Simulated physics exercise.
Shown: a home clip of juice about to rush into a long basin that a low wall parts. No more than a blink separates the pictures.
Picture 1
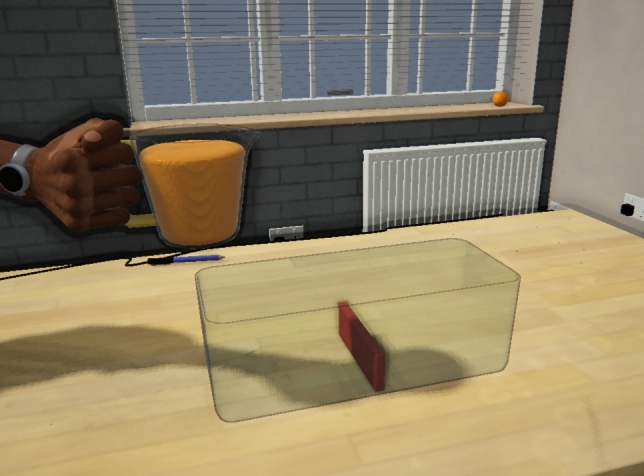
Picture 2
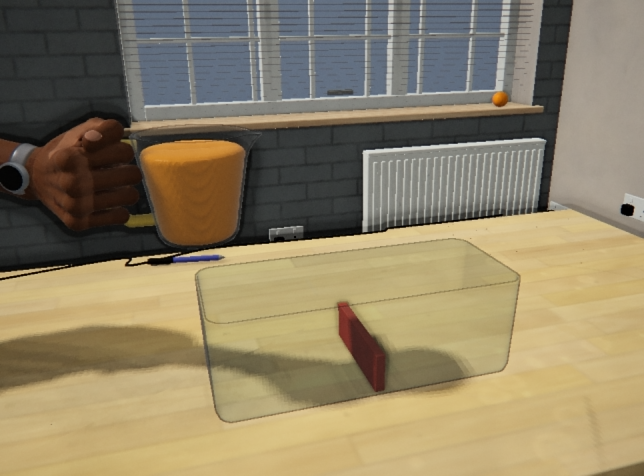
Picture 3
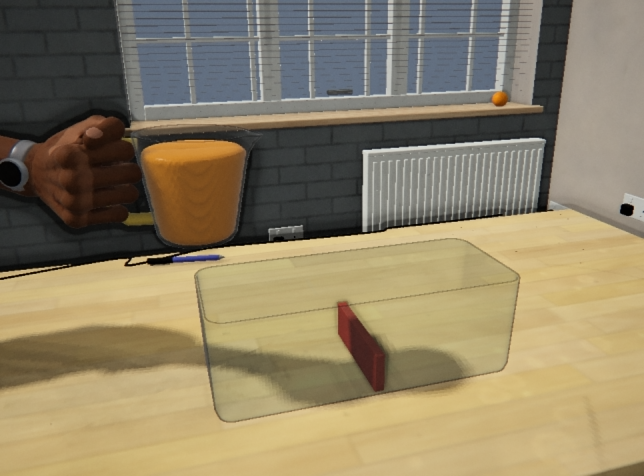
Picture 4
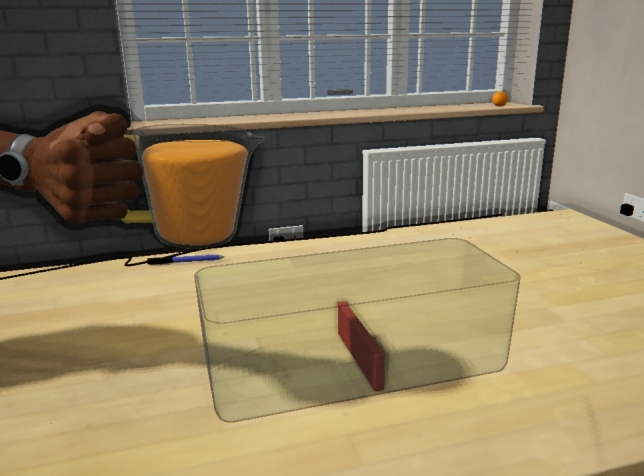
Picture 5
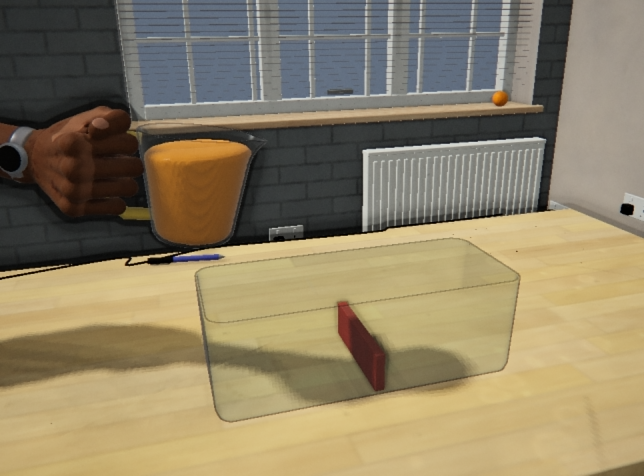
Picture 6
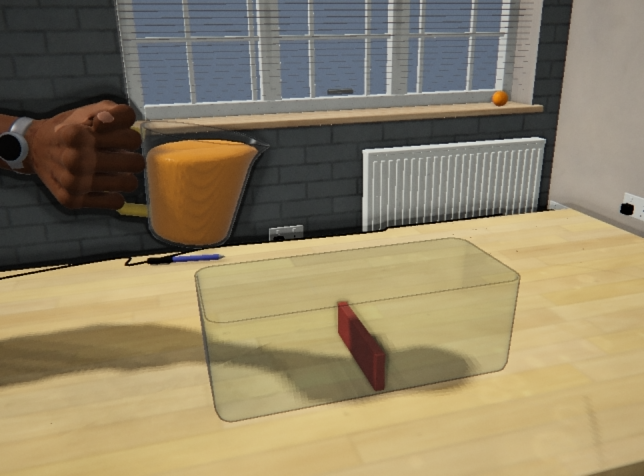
A hand wearing a pale watch, at the left of a home room seen from slightly above a light wooden table, holds a clear jug of orange juice. A long, clear yellowish basin with a low red wall across its middle stands on the table, before a window, a white radiator and dark brick. The hand slowly tilts the jug slightly rightward while the camera stays still.
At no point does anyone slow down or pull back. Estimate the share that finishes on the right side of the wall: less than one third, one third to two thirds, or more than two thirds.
The right side ends up with less than one third.
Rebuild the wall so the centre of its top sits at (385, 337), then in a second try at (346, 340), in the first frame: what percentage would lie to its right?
10 % then 20 %, approximately.
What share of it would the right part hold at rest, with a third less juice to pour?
Near 5 in a hundred.
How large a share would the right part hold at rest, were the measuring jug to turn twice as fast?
Somewhere near 5 percent.
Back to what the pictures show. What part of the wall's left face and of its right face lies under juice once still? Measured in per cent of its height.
Left part: 50 per cent; right part: 0.
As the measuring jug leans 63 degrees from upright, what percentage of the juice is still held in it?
It still holds around 70 per cent there.
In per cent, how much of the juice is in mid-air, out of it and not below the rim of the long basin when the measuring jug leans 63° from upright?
Roughly 15 per cent.
A moment on, the measuring jug is tipped part way and 70 per cent is still to pour, 12 is left of the wall and 0 right of it.
Next, the measuring jug is tipped on its side and 12 per cent is still to pour, 76 is left of the wall and 1 right of it.
Then the measuring jug is tipped right over and 0 per cent is still to pour, 95 is left of the wall and 3 right of it.
Later the measuring jug is tipped right over and 0 per cent is still to pour, 95 is left of the wall and 3 right of it.
At rest 95 per cent lies left of the wall, 3 right of it and 2 outside.
